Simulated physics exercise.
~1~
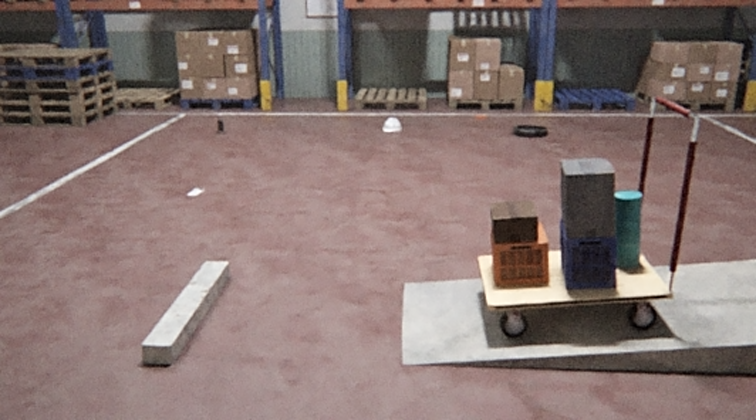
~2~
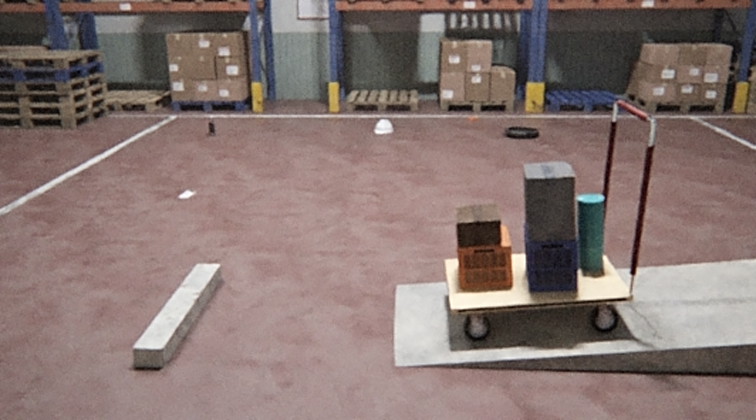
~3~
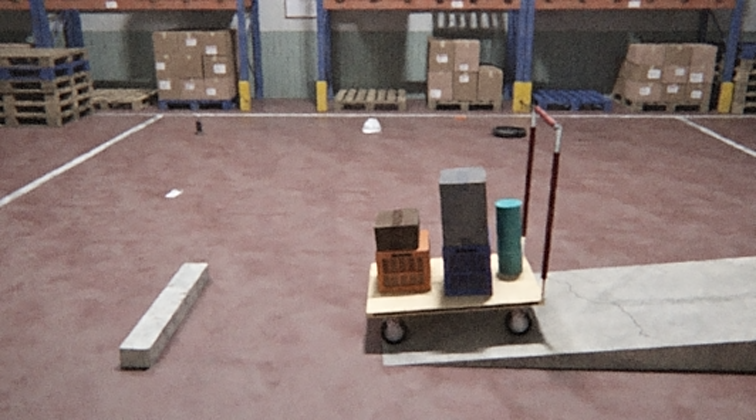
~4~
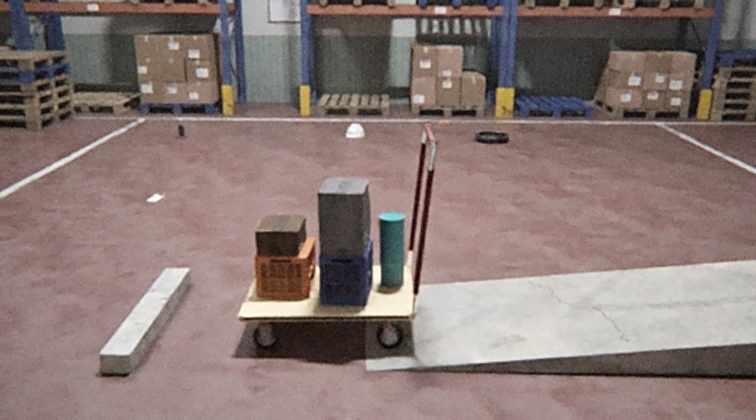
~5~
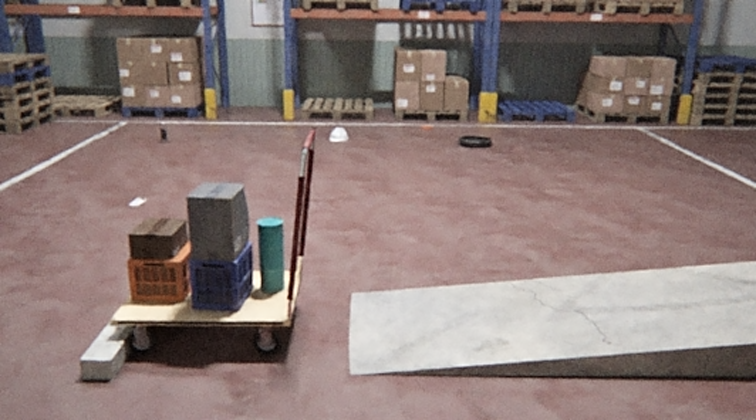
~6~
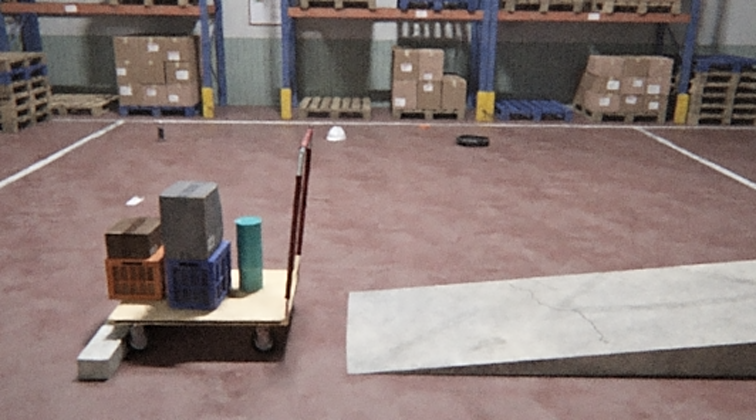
To begin with, a flat trolley with a red handle stands on a low concrete ramp in a warehouse, carrying a blue crate with a tall grey box on it, an orange crate with a brown parcel on top, and a turquoise canister. It rolls left down the slope with its load upright. It leaves the ramp and crosses the level floor towards a pale kerb. At the kerb the trolley stops, and the load slides further left across the deck. Finally, everything is still aboard, with the grey box and canister upright.
